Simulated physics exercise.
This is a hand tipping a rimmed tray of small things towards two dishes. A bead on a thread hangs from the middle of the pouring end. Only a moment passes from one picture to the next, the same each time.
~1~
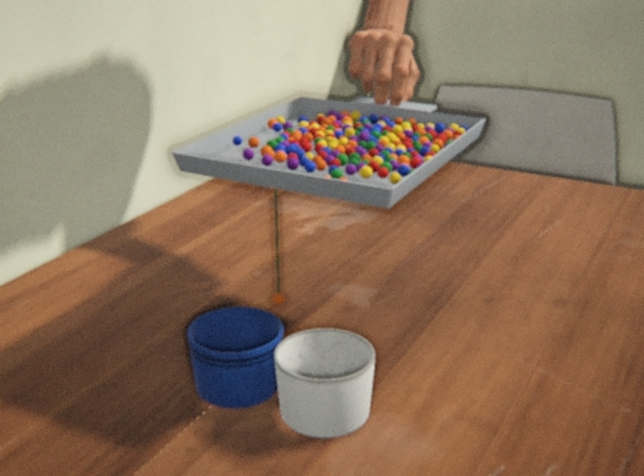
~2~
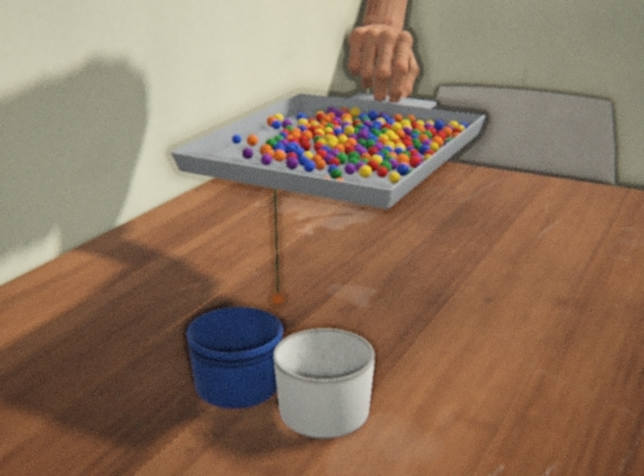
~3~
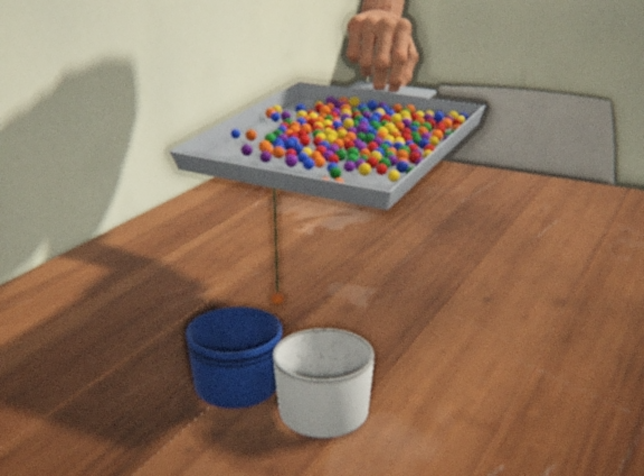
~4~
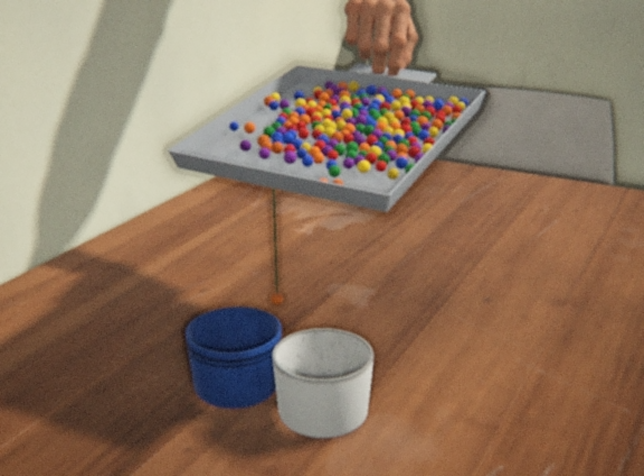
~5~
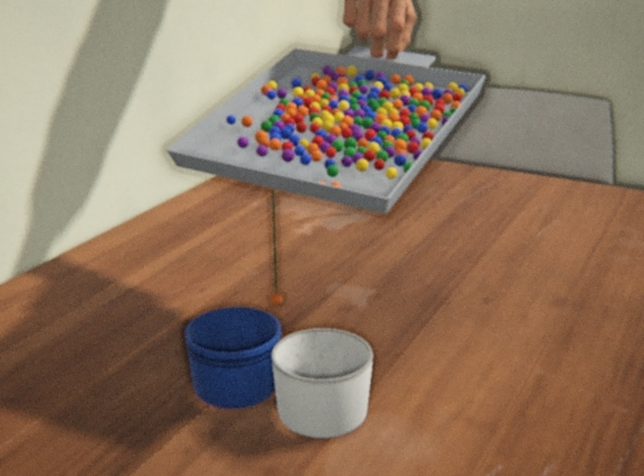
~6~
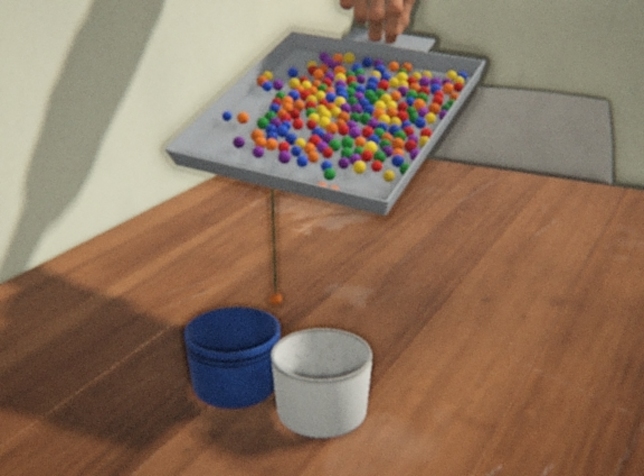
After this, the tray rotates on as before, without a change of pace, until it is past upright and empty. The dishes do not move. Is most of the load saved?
Together they catch over half.
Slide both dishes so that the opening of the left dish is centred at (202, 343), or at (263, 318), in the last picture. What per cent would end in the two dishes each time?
Near 50 % and 40 %.
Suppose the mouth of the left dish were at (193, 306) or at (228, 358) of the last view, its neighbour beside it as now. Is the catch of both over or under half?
The first try: Below a half. The second: Below a half.
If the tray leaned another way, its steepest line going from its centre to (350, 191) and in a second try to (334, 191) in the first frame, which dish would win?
In turn: The dish on the right; right.
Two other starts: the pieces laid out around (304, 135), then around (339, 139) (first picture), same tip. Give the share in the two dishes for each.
First some 70, then 70 per cent.
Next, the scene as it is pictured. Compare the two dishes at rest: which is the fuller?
Fuller: The right one.
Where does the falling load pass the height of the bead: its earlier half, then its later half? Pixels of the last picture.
First near (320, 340), later near (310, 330).
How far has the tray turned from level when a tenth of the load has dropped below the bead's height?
At about 65°.
Shortly afterwards, tray tipped steeply; the bulk on the tray; a little in the right dish; only a few in the left dish; only a few outside both; a little in the air.
Next, tray tipped past a quarter turn; only a few on the tray; near half in the right dish; near a quarter in the left dish; near a quarter outside both; a little in the air.
Some moments later, tray tipped past a quarter turn; near half in the right dish; near a quarter in the left dish; near a third outside both.
In the end, tray tipped past a quarter turn; near half in the right dish; near a quarter in the left dish; near a third outside both.
